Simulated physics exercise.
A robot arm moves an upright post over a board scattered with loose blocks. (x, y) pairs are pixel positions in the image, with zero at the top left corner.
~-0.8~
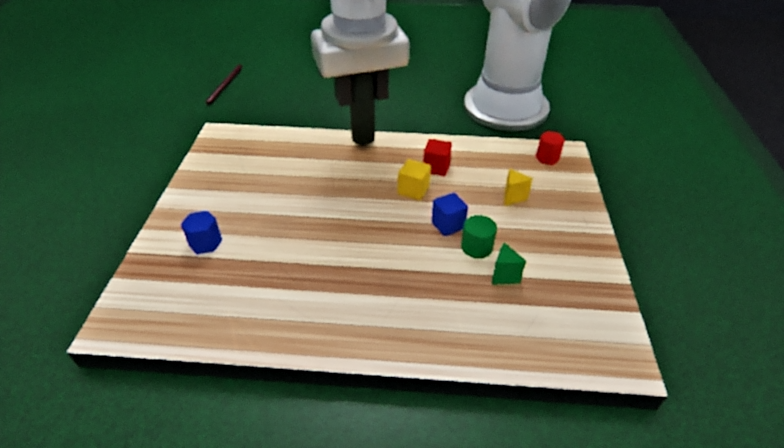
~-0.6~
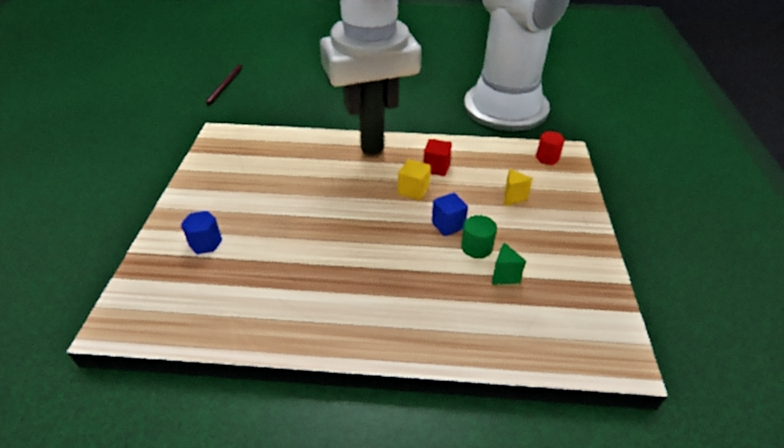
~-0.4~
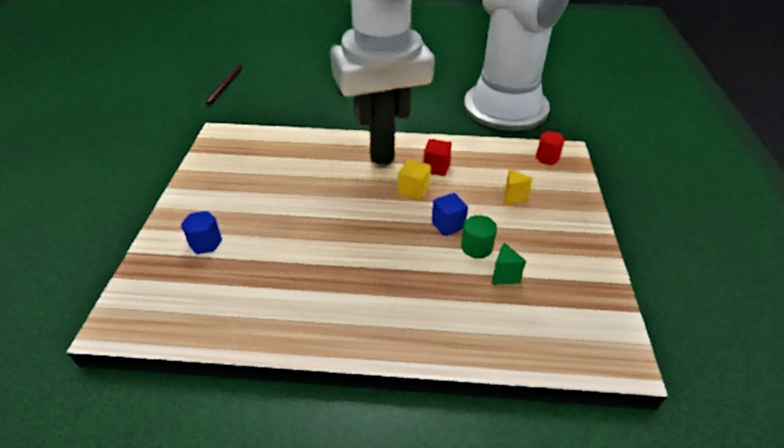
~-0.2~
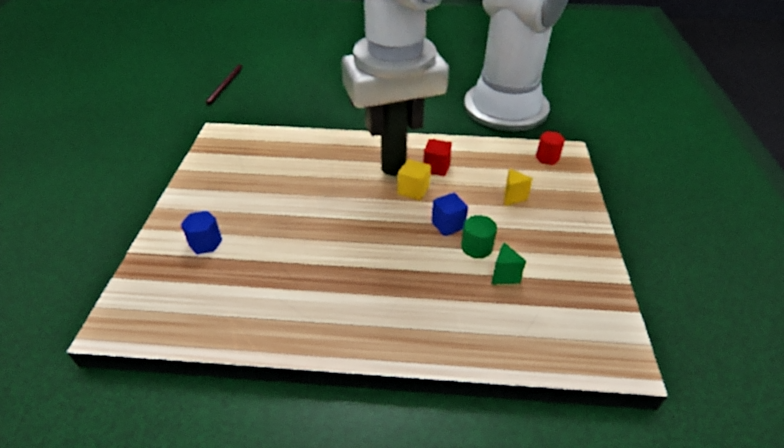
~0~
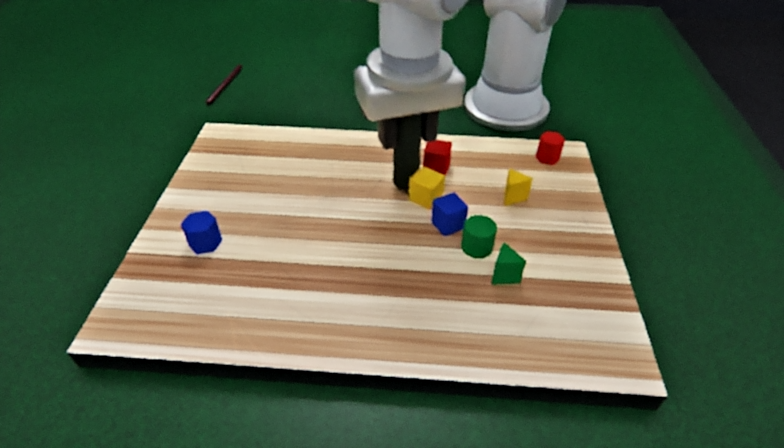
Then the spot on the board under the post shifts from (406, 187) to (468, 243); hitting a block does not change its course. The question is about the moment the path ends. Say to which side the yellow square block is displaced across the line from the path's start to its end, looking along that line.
Leftward.
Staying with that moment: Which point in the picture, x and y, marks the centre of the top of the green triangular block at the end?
It should be at (522, 273) by then.
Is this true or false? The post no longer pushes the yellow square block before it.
It is true.
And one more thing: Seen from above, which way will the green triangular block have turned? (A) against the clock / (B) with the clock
My pick is B.
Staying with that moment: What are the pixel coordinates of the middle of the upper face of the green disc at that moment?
I'd guess (518, 252).
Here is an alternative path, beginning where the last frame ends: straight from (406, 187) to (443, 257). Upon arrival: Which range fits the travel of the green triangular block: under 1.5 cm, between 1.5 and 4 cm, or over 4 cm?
It shifts by less than 1.5 cm.
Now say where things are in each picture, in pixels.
Tip of the post (364, 138), middles of tops, yellow square block (415, 169), blue square block (451, 203), green disc (481, 226), green triangular block (509, 255), in the first frame.
Post (373, 147), nothing pushed, in the second frame.
Post (383, 157), nothing pushed, in the third frame.
Post (394, 168), nothing pushed, in the fourth frame.
Post (406, 181), yellow square block (428, 177), blue square block (451, 203), green disc (481, 226), green triangular block (509, 255), in the fifth frame.
What follows on the original path. One third of the way, post (426, 199); yellow square block (453, 192); blue square block (465, 213); green disc (486, 231).
Two thirds of the way, post (447, 217); yellow square block (476, 198), turned 40° anticlockwise; blue square block (477, 217), turned 25° clockwise; green disc (493, 238); green triangular block (512, 258).
At the end, post (469, 236); yellow square block (482, 199), turned 60° anticlockwise; blue square block (504, 227), turned 20° anticlockwise; green disc (518, 252); green triangular block (522, 273), turned 55° clockwise.
